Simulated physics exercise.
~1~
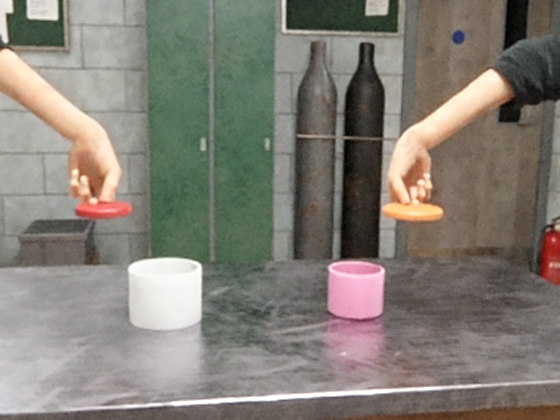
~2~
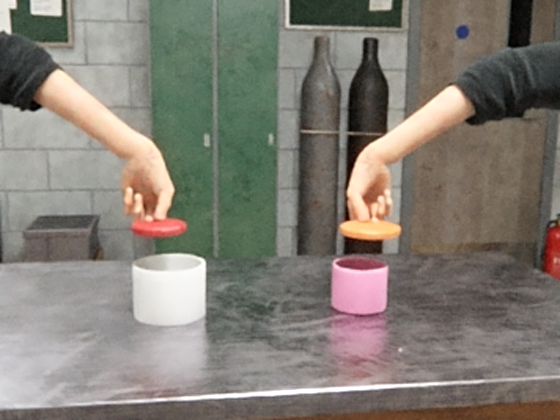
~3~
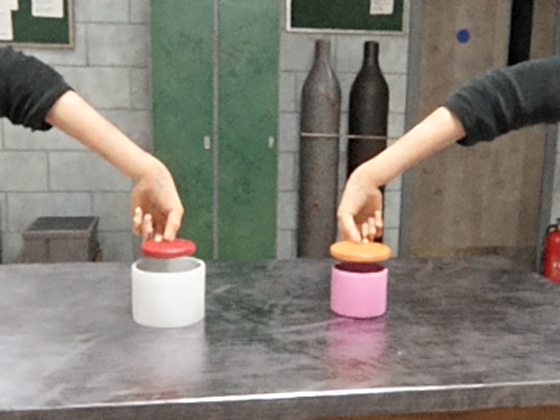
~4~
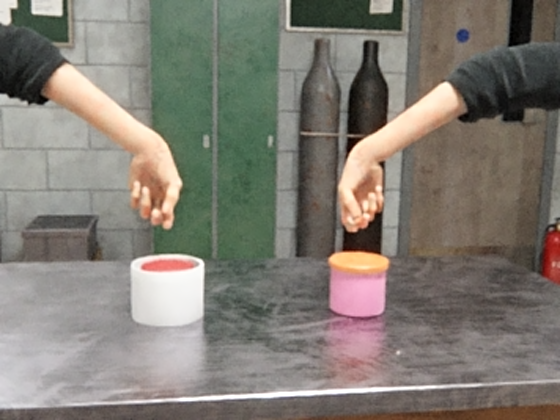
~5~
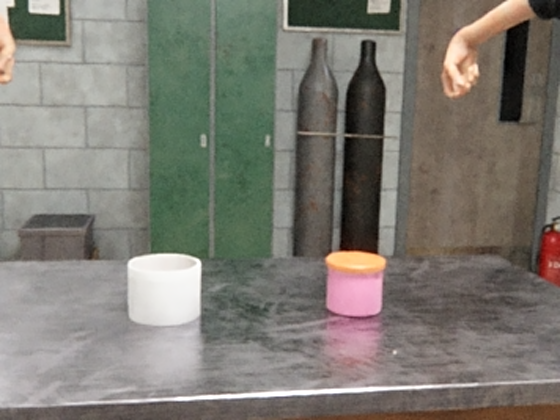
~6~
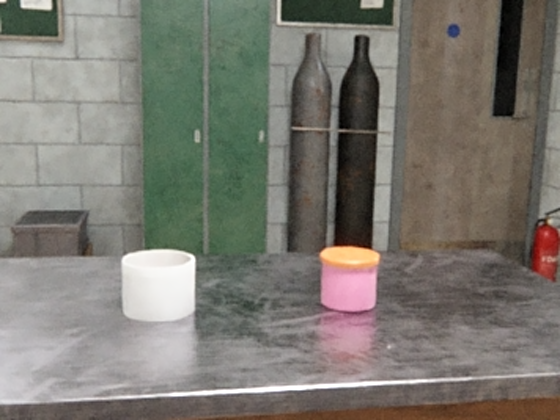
To begin with, two hands hold a red lid and an orange lid above a white cup on the left and a pink mug-like container on the right, all over a dark tabletop. The hands move inward and lower the lids toward the openings. Both hands then let go, and the red lid sits within the white rim while the orange one rests on top of the pink container. As the hands draw away, the red lid drops inside and out of sight. At the end, the white cup looks open, while the orange lid still covers the pink container.
